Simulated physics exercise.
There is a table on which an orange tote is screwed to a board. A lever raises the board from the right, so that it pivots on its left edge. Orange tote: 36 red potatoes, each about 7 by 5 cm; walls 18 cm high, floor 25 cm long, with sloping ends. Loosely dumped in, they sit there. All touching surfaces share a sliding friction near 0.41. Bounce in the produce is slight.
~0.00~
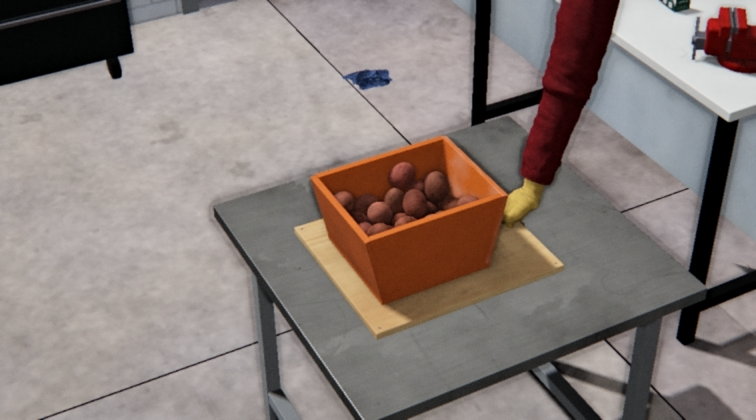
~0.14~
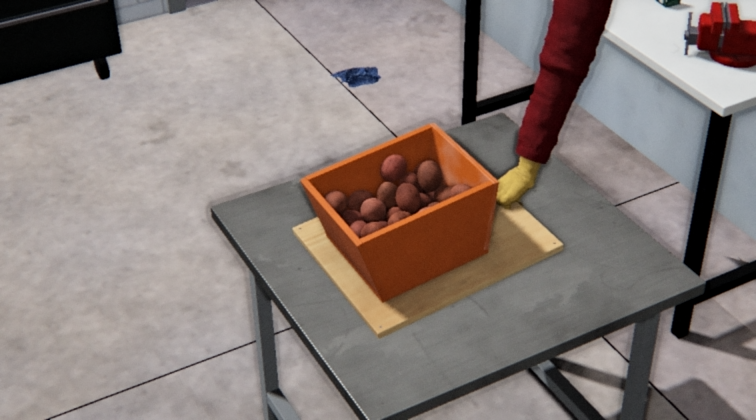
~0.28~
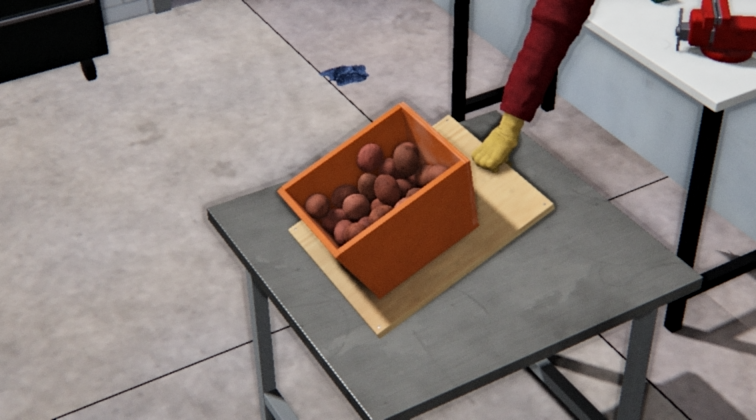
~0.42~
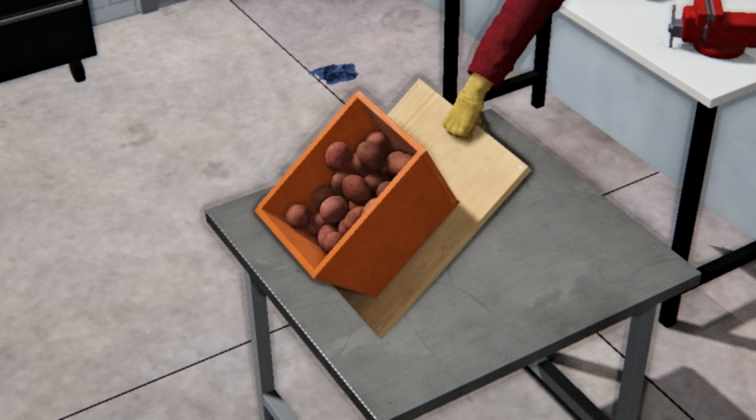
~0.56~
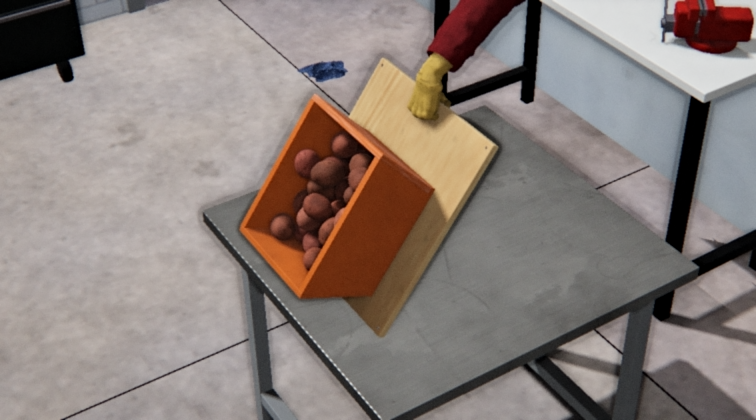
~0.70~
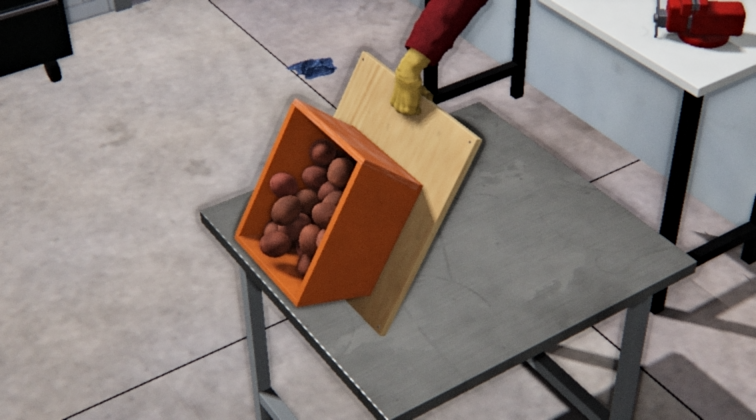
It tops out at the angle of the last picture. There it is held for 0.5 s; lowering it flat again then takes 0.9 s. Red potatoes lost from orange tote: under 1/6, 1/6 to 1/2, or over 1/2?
Under 1/6.
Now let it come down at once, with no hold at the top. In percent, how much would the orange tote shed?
Orange tote 10%.
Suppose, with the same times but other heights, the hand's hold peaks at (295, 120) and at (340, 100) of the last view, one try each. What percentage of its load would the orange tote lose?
The orange tote would lose 100 per cent in the first try and 60 per cent in the second.
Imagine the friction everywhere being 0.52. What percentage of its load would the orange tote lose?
In that case the orange tote sheds 10 per cent of its load.
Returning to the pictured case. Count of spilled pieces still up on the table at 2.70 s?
Some 0 in number.
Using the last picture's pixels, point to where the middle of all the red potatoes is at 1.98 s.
They're centred near (383, 226).
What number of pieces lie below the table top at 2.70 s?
Number of pieces - roughly 3.
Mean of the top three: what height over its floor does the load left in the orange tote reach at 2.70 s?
Around 17 centimetres.
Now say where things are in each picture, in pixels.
In the first picture (each is followed by its nearest rim corner in this view; the camera moves round a little), orange tote, (370, 239); 0° from level; none out.
In the second picture, orange tote, (361, 241); 6° from level.
In the third picture, orange tote, (339, 252); 21° from level.
In the fourth picture, orange tote, (316, 272); 39° from level.
In the fifth picture, orange tote, (300, 292); 54° from level.
In the sixth picture, orange tote, (297, 300); 60° from level; none out.
After 1.02 s, tilt 60°; orange tote 34 in, 2 out.
After 1.42 s, tilt 51°; orange tote 33 in, 3 out.
After 1.98 s, tilt 3°; orange tote 33 in, 3 out.
Final count (at 2.70 s), orange tote 33 in, 3 out. Asked share, 3 of 36, 8 per cent.
